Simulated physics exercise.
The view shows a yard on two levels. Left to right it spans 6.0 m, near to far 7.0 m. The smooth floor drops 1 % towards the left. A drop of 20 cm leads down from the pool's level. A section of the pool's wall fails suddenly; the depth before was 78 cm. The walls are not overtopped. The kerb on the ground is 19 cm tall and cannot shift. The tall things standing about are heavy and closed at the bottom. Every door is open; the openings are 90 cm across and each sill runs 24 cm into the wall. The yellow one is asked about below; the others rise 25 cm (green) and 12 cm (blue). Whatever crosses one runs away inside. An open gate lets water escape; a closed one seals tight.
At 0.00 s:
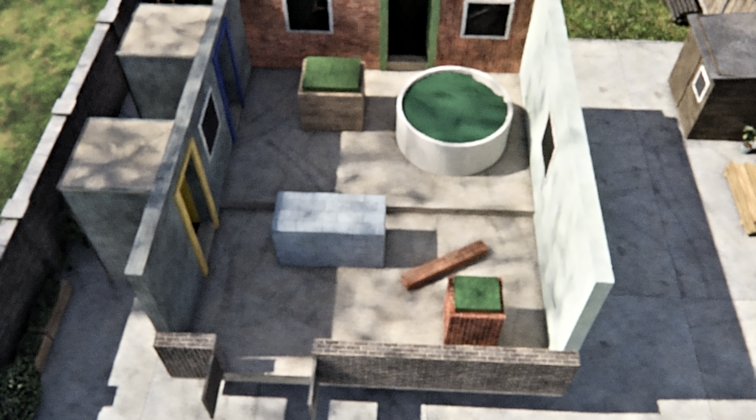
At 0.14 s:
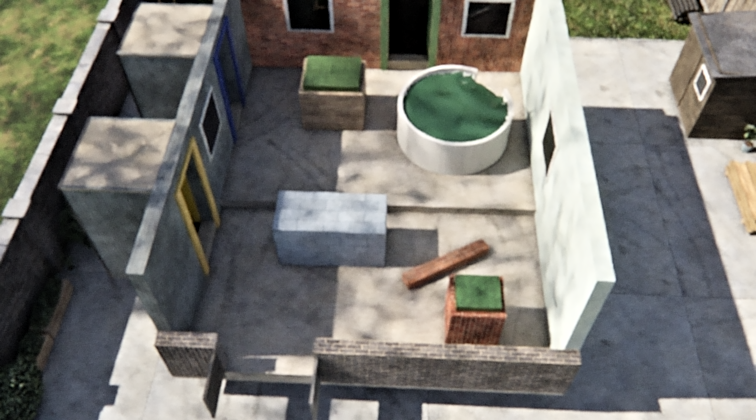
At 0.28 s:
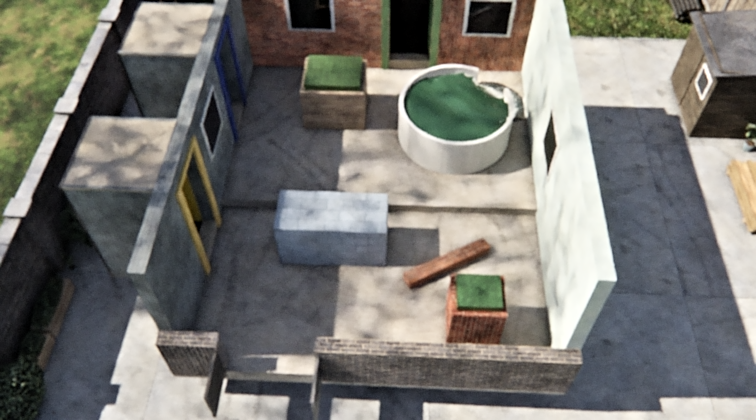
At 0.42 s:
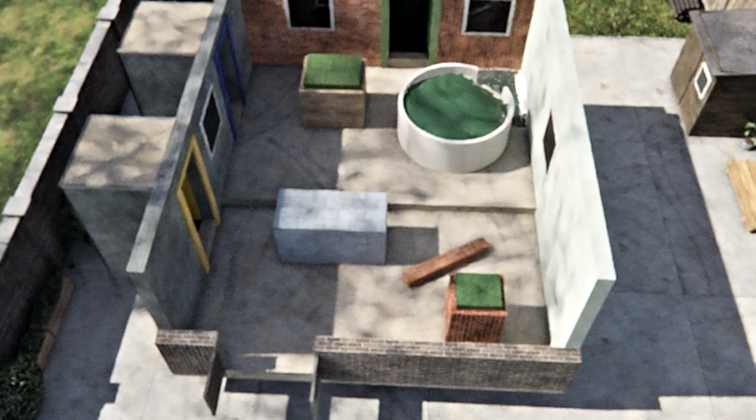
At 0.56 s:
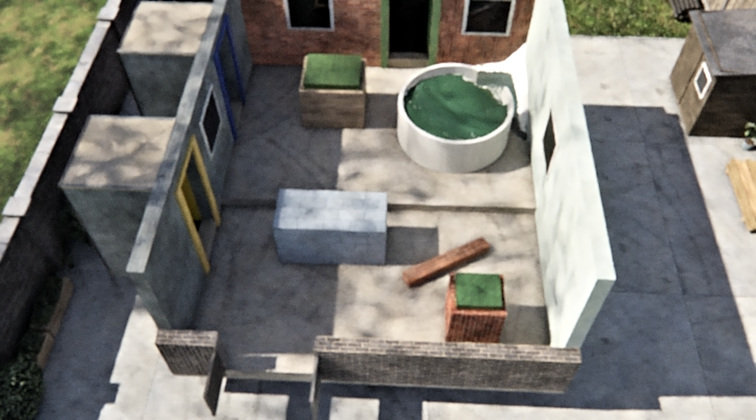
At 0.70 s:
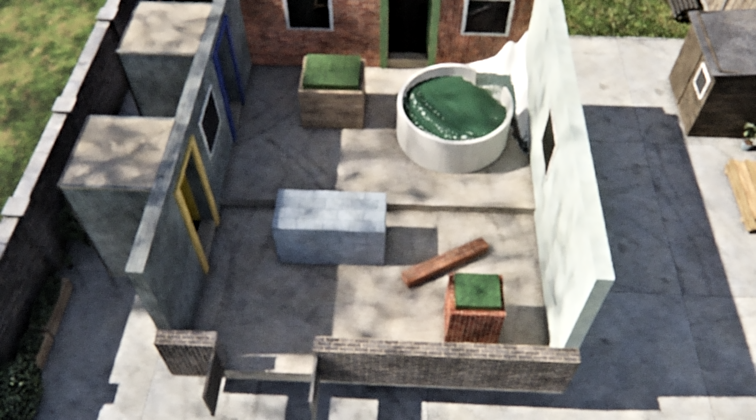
In a walled yard on two levels, a round white pool of green water stands near the right wall, still at first. Part of its rim breaks away on the far side, and water pours out behind it, wetting a small patch of floor while the rest of the yard stays unchanged.
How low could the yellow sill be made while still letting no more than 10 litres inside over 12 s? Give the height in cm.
Some 8.5 cm above the ground.
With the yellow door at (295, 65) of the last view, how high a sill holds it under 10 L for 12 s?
About 20 cm.
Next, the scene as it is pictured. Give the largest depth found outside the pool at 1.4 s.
Roughly 62 cm.
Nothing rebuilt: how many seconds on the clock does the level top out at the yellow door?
Around 11.5 s.
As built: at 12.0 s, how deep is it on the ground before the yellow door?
Roughly 10.5 cm deep.
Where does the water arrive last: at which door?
It is the yellow one.
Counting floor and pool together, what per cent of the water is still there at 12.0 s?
Some 90 per cent remains.
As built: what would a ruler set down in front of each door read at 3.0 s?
Depths in cm: Green 10, blue 5, yellow 0.
After 1.4 s water covers 10 % of the floor, deepest (62 cm) near (510, 75); it has not reached the yellow door.
After 3.0 s water covers 40 % of the floor, deepest (40 cm) near (252, 69); it has not reached the yellow door.
After 12.0 s water covers 95 % of the floor, deepest (14 cm) near (313, 218); 11 cm at the yellow door, 0 litres in over its 24 cm sill.
At the yellow door as built, the water arrived by 4.8 s and peaked near 12 cm at 11.4 s.
Run again over the same 12 s with other heights there, 23 litres in over 6.5 cm, 2 litres over 10.5 cm. The limit of 10 litres is kept from about 8.5 cm up.
